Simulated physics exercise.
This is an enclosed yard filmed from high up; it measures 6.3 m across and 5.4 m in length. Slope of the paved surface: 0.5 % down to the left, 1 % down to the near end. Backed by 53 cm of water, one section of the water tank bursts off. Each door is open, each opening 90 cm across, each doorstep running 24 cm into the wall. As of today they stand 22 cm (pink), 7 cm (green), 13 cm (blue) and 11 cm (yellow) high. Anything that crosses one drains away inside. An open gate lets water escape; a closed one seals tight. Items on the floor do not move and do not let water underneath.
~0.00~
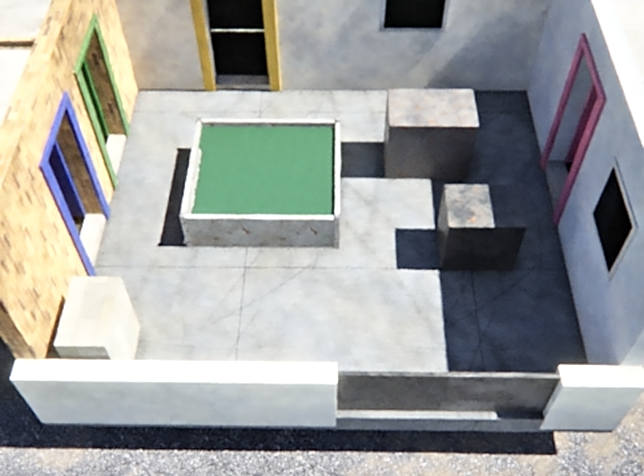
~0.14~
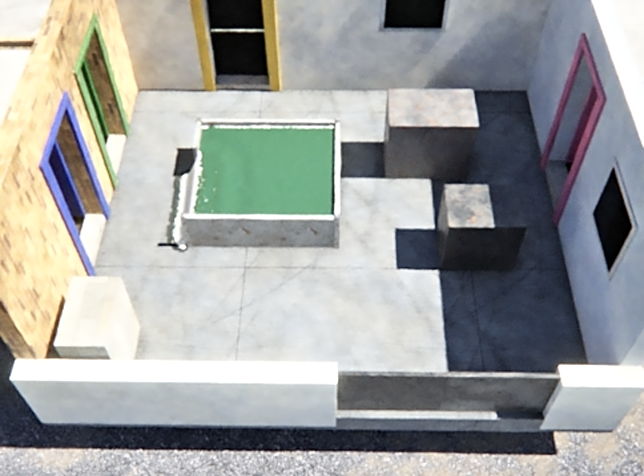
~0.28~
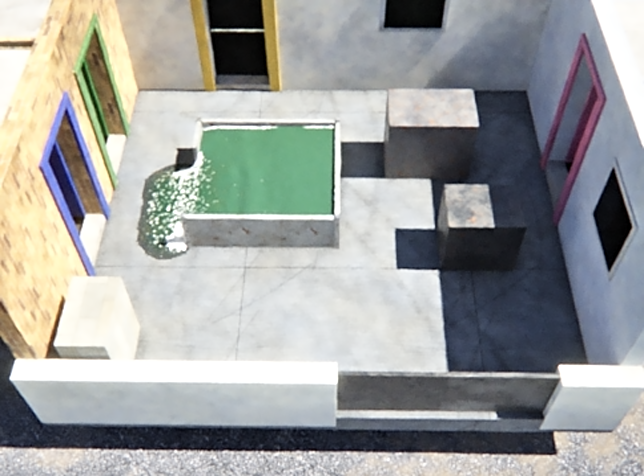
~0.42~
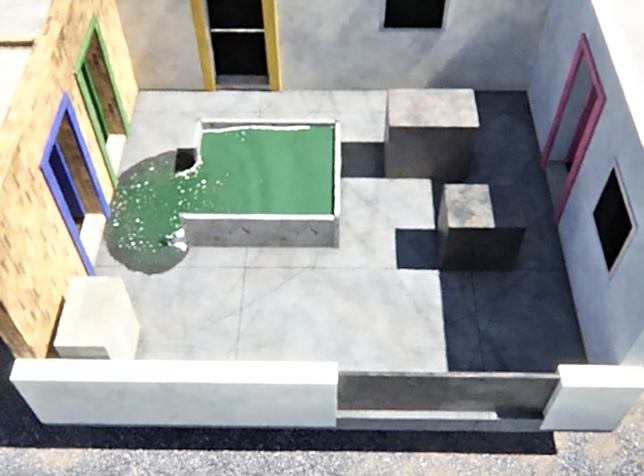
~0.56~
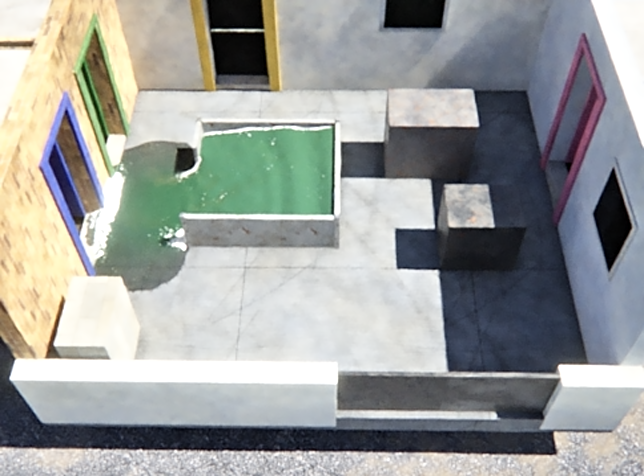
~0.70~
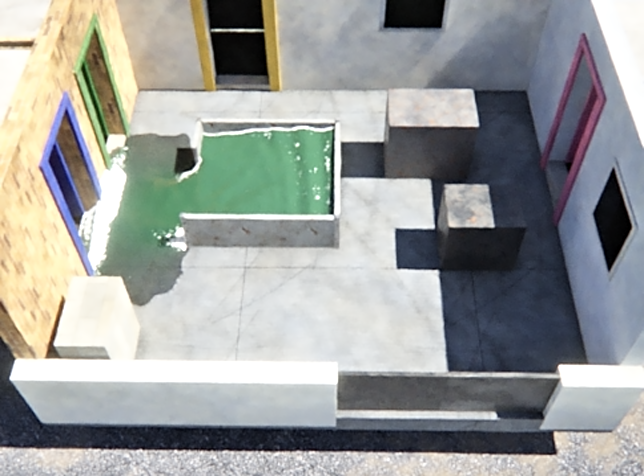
At first, green water lies still in a raised rectangular tank inside a walled yard with coloured doorways. Then the tank's left side breaks open, and water pours through the gap, spreading leftward across the pale floor in a widening, foam-flecked pool until it laps along the left wall by the blue and green doors.
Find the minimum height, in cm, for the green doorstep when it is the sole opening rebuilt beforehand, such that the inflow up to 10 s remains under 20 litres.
The minimum height is about 18 cm.
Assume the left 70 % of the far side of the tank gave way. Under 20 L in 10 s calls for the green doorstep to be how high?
With that break, close to 7.0 cm.
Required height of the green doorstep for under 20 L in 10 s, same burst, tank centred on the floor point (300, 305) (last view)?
About 6.5 cm.
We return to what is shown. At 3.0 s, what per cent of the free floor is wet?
About 40 per cent.
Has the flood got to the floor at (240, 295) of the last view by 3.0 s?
At that moment it's submerged.
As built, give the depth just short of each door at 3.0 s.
Depths in cm - pink: 0, green: 14, blue: 23, yellow: 7.
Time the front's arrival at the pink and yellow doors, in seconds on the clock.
Arrival times: Pink at 7.0 seconds, yellow at 2.2 seconds.
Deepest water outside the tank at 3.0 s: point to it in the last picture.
At about pixel (63, 395).
After 1.4 s water covers 15 % of the floor, deepest (37 cm) near (122, 208); 18 cm at the green door, 23 litres in over its 7 cm doorstep.
After 3.0 s water covers 40 % of the floor, deepest (43 cm) near (63, 395); 14 cm at the green door, 90 litres in over its 7 cm doorstep.
After 10.0 s water covers 95 % of the floor, deepest (10 cm) near (413, 398); 6 cm at the green door, 123 litres in over its 7 cm doorstep.
At the green door as built, the water arrived by 0.6 s and peaked near 18 cm at 1.2 s.
Run again over the same 10 s with other heights there, 32 litres in over 15.5 cm, 9 litres over 21 cm. The limit of 20 litres is kept from about 18 cm up.
